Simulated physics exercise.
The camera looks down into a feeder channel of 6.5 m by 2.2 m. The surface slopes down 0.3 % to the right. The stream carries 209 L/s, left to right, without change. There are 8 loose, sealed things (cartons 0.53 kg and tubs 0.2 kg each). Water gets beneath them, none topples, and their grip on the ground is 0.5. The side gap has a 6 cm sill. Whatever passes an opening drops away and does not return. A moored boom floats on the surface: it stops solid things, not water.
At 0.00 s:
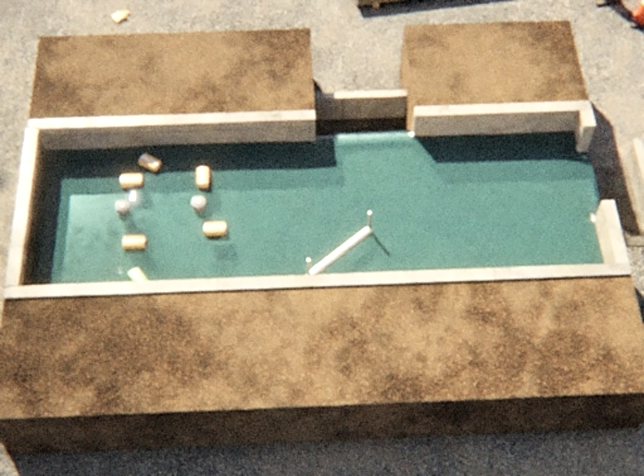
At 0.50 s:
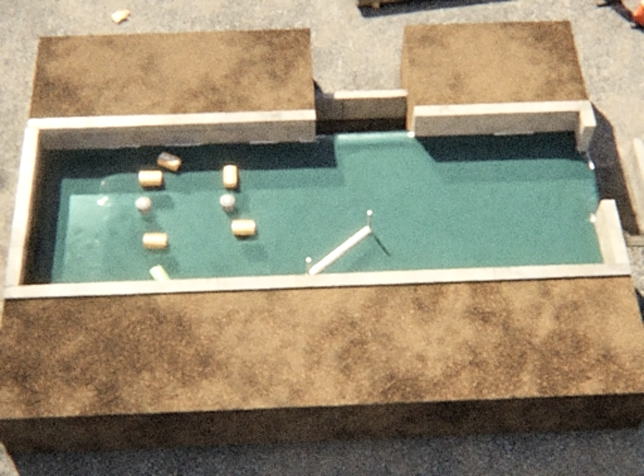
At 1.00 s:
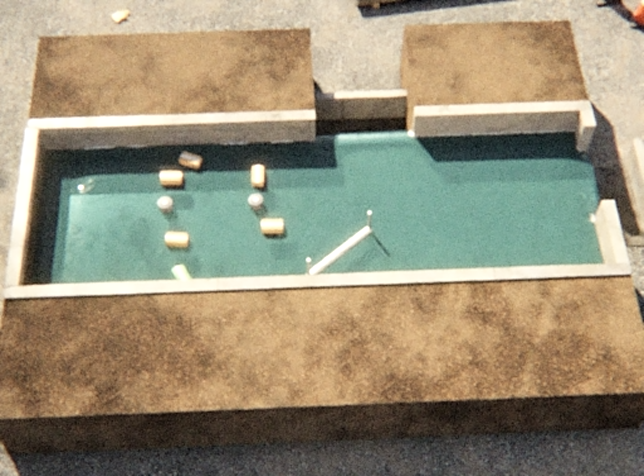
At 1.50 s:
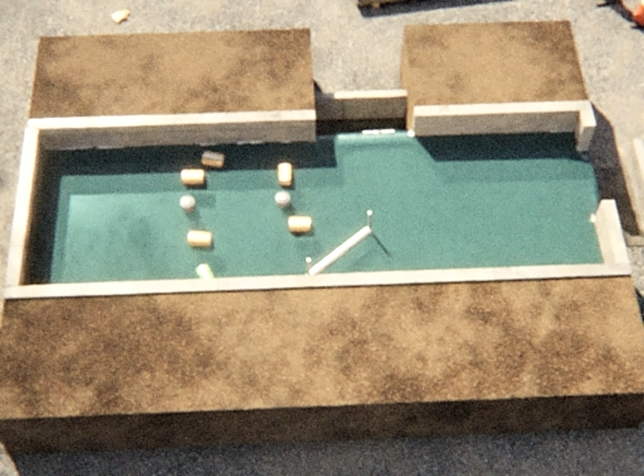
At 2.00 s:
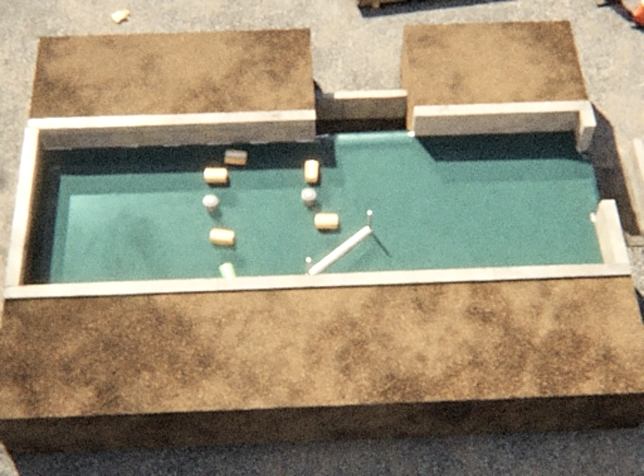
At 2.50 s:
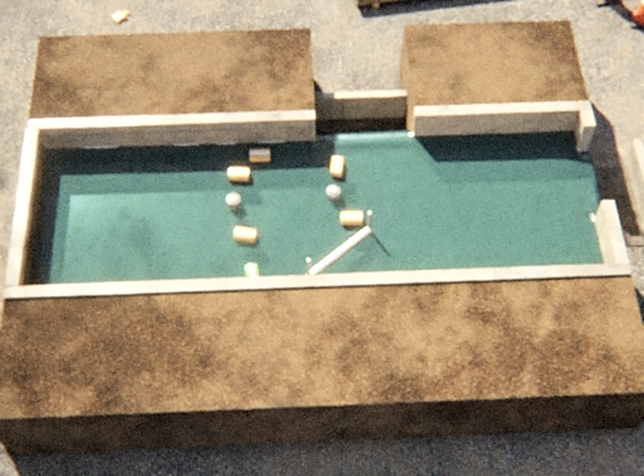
At the start, a loose group of small, pale blocks and rounded pieces floats near the left end of a walled channel of green water. They drift steadily right together, turning slightly, and by the end they are around the middle, the foremost close to a slanted white bar that stays put.
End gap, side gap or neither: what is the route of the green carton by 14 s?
Green carton: Neither one.
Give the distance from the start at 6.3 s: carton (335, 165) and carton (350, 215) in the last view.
In turn: Washed out, 350 cm.
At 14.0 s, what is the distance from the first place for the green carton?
About 200 cm.
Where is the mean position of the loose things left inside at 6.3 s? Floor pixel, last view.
Around (418, 209).
After 3.5 s the green carton is near (299, 272), 1.8 m from its start, afloat; 0 of 8 are out; 8 afloat.
After 6.3 s the green carton is near (302, 276), 1.8 m from its start, afloat; 3 of 8 are out; 5 afloat.
After 10.0 s the green carton is near (302, 276), 1.8 m from its start, afloat; 5 of 8 are out; 3 afloat.
After 14.0 s the green carton is near (302, 276), 1.8 m from its start, afloat; 7 of 8 are out; 1 afloat.
